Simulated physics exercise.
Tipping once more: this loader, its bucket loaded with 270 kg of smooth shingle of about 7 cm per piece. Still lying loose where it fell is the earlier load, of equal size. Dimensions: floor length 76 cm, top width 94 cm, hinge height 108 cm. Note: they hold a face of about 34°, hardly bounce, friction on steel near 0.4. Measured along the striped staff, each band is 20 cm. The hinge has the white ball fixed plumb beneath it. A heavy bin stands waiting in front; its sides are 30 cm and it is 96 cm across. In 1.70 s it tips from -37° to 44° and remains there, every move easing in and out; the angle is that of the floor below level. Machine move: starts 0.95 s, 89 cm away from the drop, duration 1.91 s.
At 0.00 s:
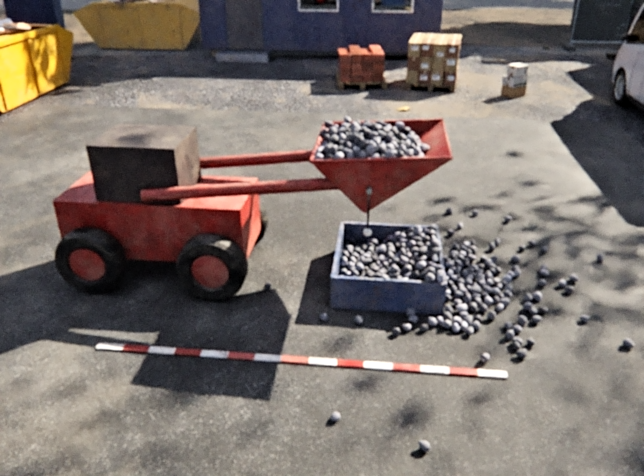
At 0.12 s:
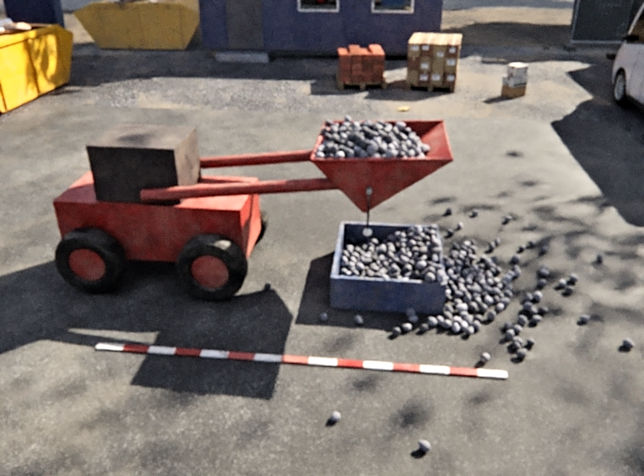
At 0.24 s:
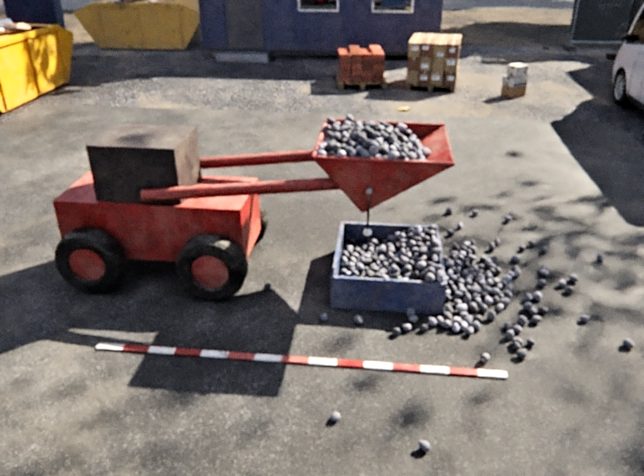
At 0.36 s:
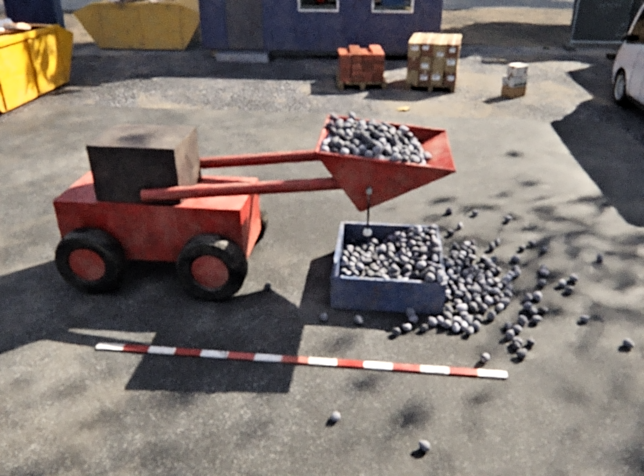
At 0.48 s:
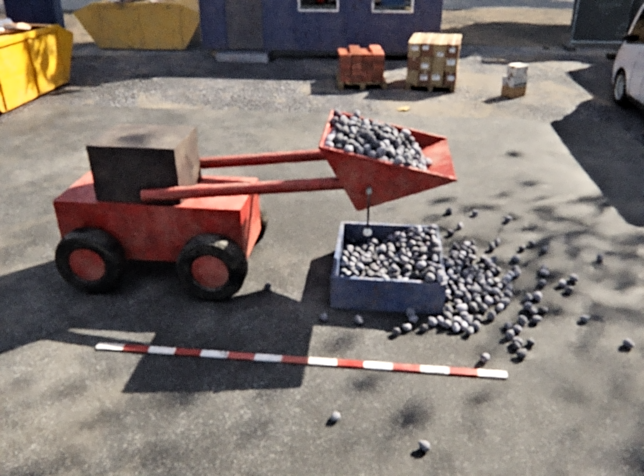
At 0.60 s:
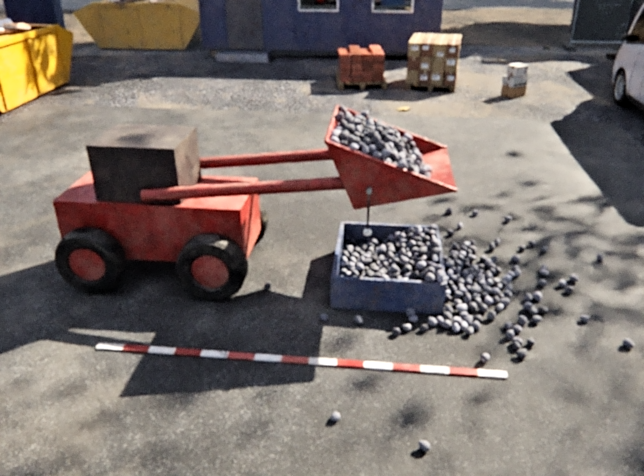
At the start, a red loader on the left holds its raised bucket of rounded grey stones above a blue-grey bin, with more stones inside and scattered to the right. The bucket then slowly tilts forward, its front lip lowering and the heaped stones shifting slightly, while the loader's body stays still.
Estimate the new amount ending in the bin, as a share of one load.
Roughly 54 per cent of a load.
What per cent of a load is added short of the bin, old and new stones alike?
I'd say some 0 per cent of a load.
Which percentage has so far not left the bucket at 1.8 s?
Close to 5 in a hundred.
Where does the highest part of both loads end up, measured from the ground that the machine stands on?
The top ends about 46 cm above the ground.
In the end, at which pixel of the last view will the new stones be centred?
Roughly at (417, 262) in the last picture.
After 1.3 s the floor is at 31°; in per cent of one load, 83 in the bucket, 88 in the bin, 29 beside or beyond the bin; the foremost stones are at (590, 291).
After 1.8 s the floor is at 44°; in per cent of one load, 3 in the bucket, 129 in the bin, 68 beside or beyond the bin; the foremost stones are at (590, 291).
After 3.3 s the floor is at 44°; in per cent of one load, 0 in the bucket, 1 short of the bin, 127 in the bin, 72 beside or beyond the bin; the foremost stones are at (595, 288).
After 5.8 s the floor is at 44°; in per cent of one load, 0 in the bucket, 1 short of the bin, 127 in the bin, 72 beside or beyond the bin; the foremost stones are at (595, 288). Net gain in the bin, 54.
